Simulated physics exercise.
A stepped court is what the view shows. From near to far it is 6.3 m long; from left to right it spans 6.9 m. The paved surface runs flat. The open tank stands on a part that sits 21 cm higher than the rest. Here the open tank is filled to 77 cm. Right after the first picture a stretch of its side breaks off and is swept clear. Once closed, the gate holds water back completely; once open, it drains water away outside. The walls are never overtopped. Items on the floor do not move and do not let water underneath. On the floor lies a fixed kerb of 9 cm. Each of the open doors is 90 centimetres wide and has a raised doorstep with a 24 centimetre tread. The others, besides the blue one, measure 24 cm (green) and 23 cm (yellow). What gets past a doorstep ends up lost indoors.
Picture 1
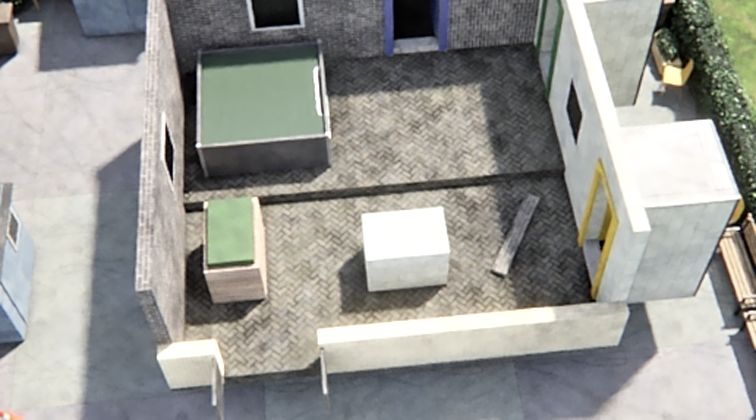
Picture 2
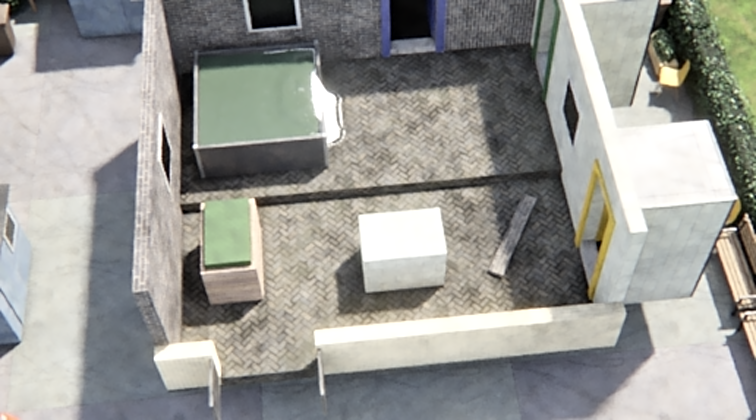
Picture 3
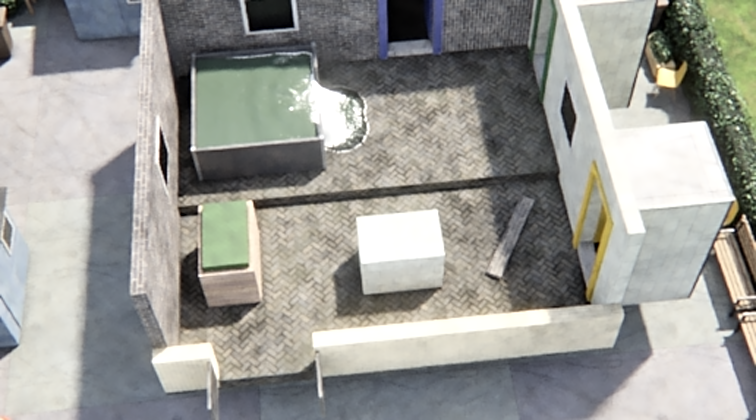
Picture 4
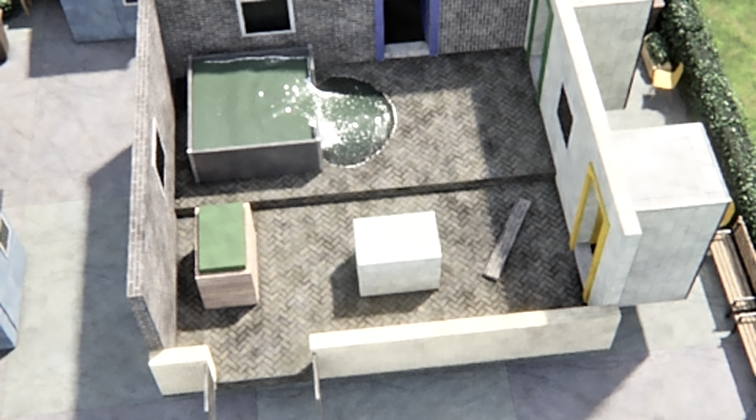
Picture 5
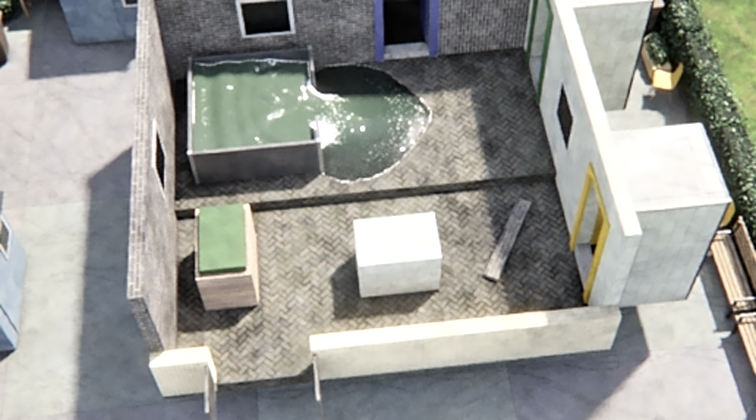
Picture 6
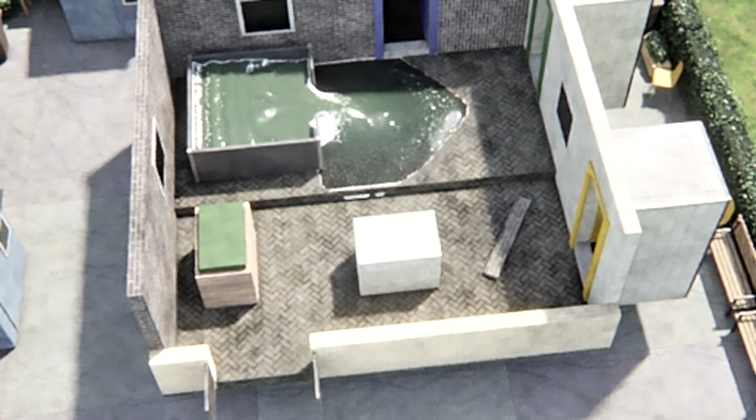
Water pours through a gap in the right side of a green-filled open tank in a walled, brick-paved court, then spreads rightward across the upper level in a widening, foaming pool, while the white block and plank below stay still.
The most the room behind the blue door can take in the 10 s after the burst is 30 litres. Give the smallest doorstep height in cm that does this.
Roughly 13 cm is needed.
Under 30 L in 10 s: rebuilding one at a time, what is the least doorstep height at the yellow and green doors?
Roughly 13.0 cm for the yellow door and roughly 28 cm for the green door.
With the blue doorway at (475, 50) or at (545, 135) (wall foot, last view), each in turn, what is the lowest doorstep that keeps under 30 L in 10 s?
Minimums: Roughly 18 cm and 20 cm.
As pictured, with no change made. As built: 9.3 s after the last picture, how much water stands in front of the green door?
About 10.0 centimetres deep.
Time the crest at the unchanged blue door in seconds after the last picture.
0.6 s.
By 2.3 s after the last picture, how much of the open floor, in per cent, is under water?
Some 50 per cent of it.
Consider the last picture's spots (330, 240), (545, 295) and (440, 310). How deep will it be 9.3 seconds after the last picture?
Close to 7, 11 and 11 cm, one after the other.
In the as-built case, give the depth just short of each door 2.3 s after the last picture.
Door depths (cm): Green = 32, blue = 14, yellow = 9.
Then, 0.7 s after the last picture water covers 35 % of the floor, deepest (40 cm) near (329, 119); 21 cm at the blue door, 0 litres in over its 15 cm doorstep.
Then, 2.3 s after the last picture water covers 50 % of the floor, deepest (36 cm) near (489, 61); 14 cm at the blue door, 13 litres in over its 15 cm doorstep.
Then, 9.3 s after the last picture water covers 90 % of the floor, deepest (20 cm) near (556, 189); 8 cm at the blue door, 16 litres in over its 15 cm doorstep.
At the blue door as built, the water peaked near 21 cm, 0.7 s after the last picture.
With a doorstep of 11 cm, 55 litres would have come in within the 10 s; with 15 cm, 15 litres. So under 30 litres takes about 13 cm.
